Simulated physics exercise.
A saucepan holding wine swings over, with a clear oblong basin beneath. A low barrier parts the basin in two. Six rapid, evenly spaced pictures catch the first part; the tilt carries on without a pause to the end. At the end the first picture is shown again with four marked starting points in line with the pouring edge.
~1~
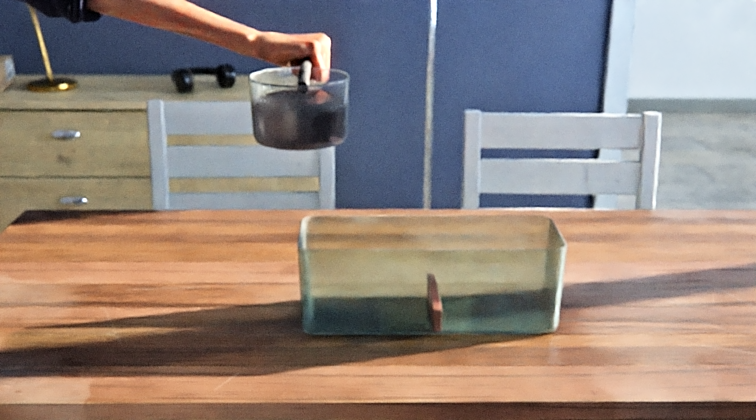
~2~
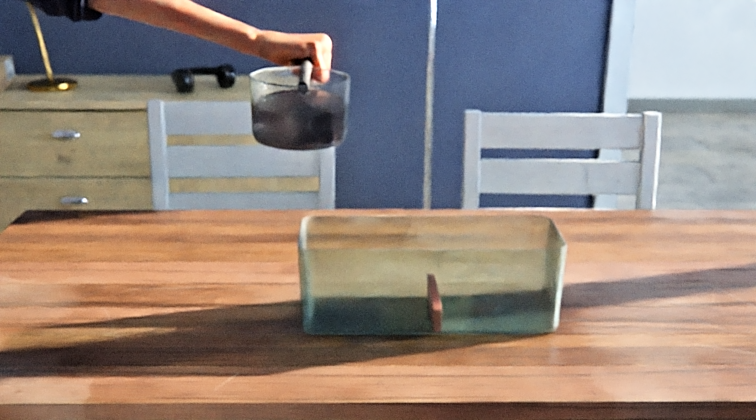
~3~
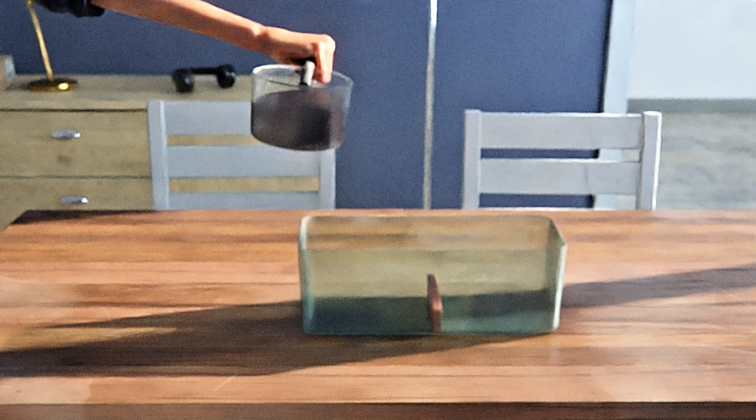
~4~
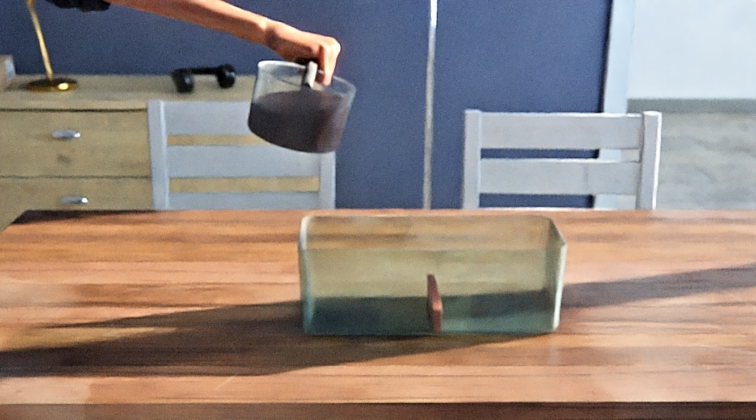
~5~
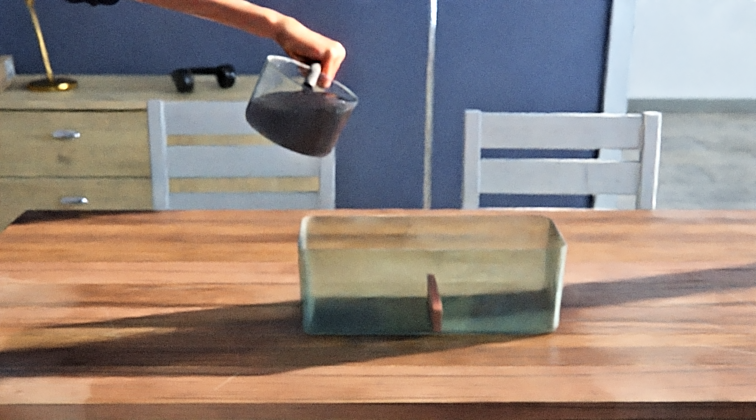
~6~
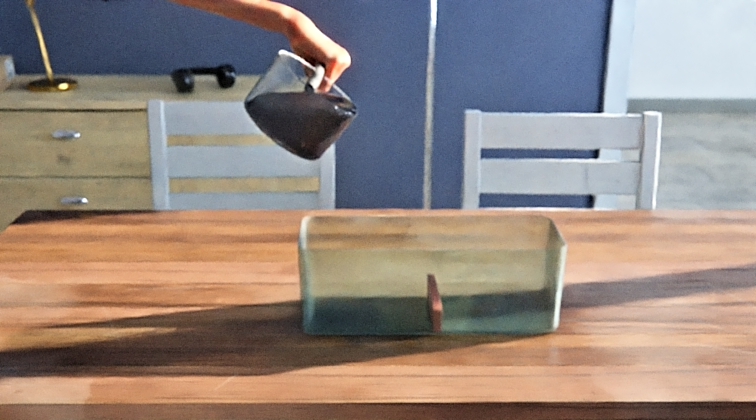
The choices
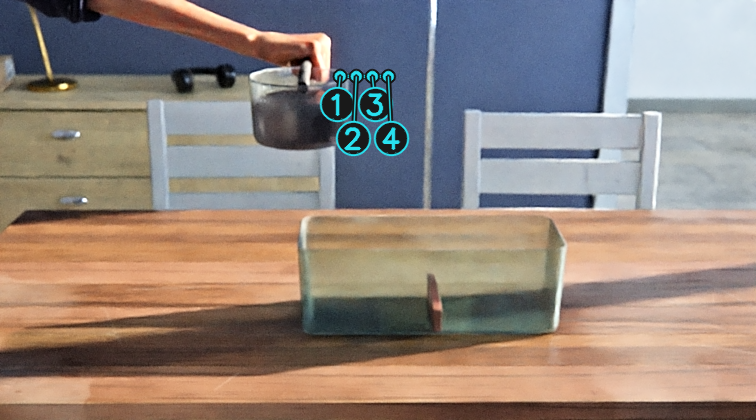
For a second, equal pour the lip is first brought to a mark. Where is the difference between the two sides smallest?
4 is best.
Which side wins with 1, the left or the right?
The left side.
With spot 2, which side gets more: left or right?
More ends on the left.
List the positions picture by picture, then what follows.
Upright, lip at (347, 76); basin from (302, 331) to (557, 330); top of the wall at (434, 290); nothing has left yet.
Upright, lip at (348, 77); nothing has left yet.
Tipped about 7°, lip at (350, 82); nothing has left yet.
Tipped about 15°, lip at (354, 89); nothing has left yet.
Tipped about 26°, lip at (356, 100); nothing has left yet.
Tipped about 39°, lip at (356, 112); wine is over the lip, down to (356, 112).
On the marked copy, 1 at (340, 76); 2 at (356, 76); 3 at (372, 76); 4 at (388, 76).
With 1, about 85 % ends left of the wall and 14 % right of it.
With 2, about 90 % ends left of the wall and 8 % right of it.
With 3, about 68 % ends left of the wall and 29 % right of it.
With 4, about 45 % ends left of the wall and 54 % right of it.
